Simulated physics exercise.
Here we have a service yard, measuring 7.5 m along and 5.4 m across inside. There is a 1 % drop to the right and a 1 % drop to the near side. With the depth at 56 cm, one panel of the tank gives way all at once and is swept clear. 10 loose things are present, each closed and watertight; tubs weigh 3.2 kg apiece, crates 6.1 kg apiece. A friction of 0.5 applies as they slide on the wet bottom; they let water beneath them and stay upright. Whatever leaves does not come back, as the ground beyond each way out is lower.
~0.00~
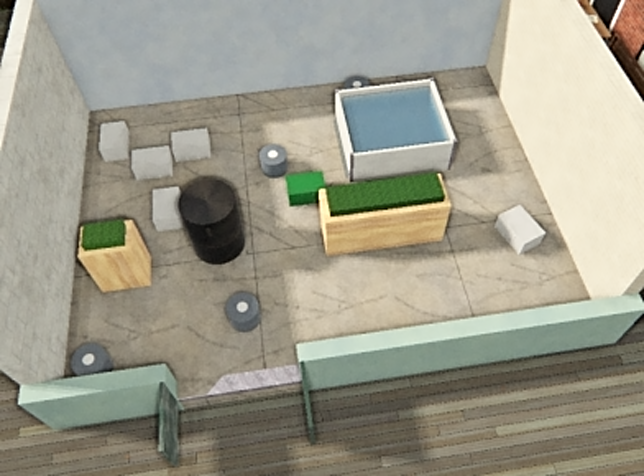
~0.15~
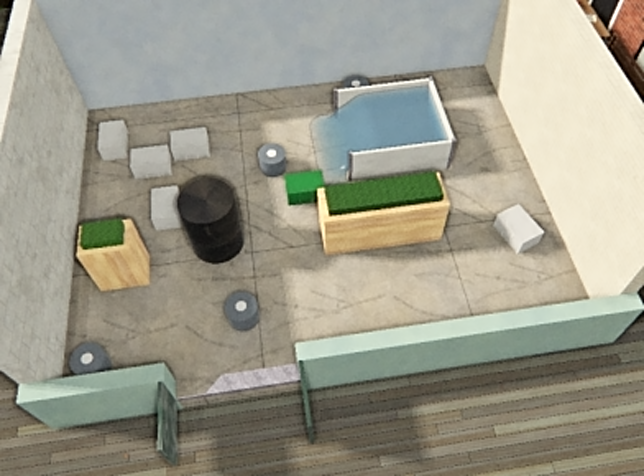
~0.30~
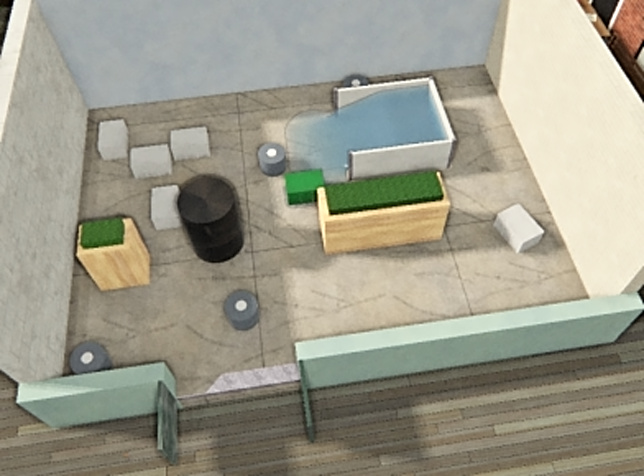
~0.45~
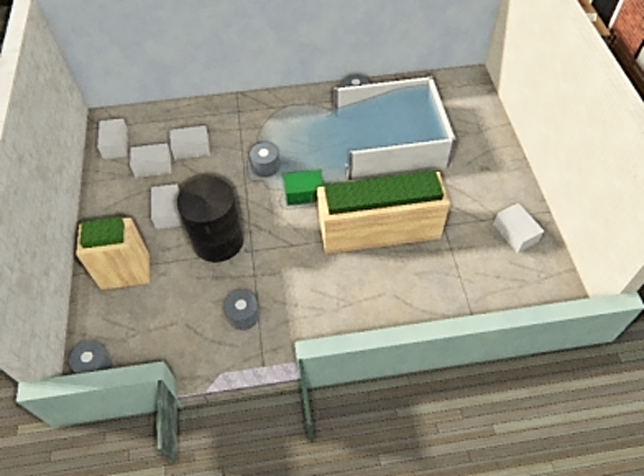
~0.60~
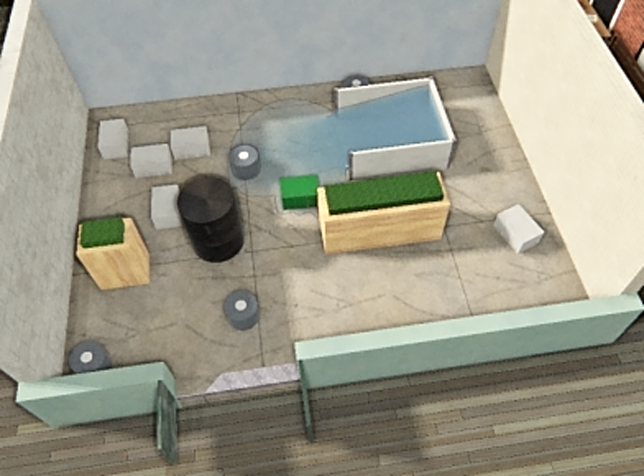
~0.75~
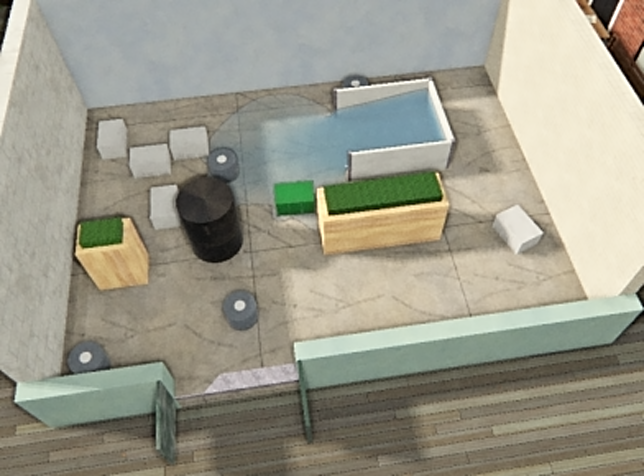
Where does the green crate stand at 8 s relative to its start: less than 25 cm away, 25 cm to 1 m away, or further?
Expect it to get flushed away.
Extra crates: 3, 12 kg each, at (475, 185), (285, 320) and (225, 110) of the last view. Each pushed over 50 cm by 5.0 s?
Going one by one: Not far enough, not far enough, too far.
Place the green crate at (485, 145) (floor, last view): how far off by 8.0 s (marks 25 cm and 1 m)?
As it turns out, it barely budges.
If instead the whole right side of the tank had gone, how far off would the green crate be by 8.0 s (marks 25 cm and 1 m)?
Result: Green crate essentially stationary.
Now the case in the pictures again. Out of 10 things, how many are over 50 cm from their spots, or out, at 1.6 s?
Result: 4.
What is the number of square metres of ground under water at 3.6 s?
Flooded: Near 24 m2.
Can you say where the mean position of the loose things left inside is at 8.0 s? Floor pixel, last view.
It works out to somewhere near (299, 214) on the floor.
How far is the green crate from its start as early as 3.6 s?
Shift: About 300 cm.
After 1.6 s the green crate is near (268, 242), 1.2 m from its start, aground; 0 of 10 are out; 1 afloat.
After 3.6 s the green crate is near (277, 368), 3.1 m from its start, aground; 1 of 10 are out; 6 afloat.
After 5.6 s the green crate has gone out; 2 of 10 are out; 6 afloat.
After 8.0 s the green crate has gone out; 3 of 10 are out; 5 afloat.
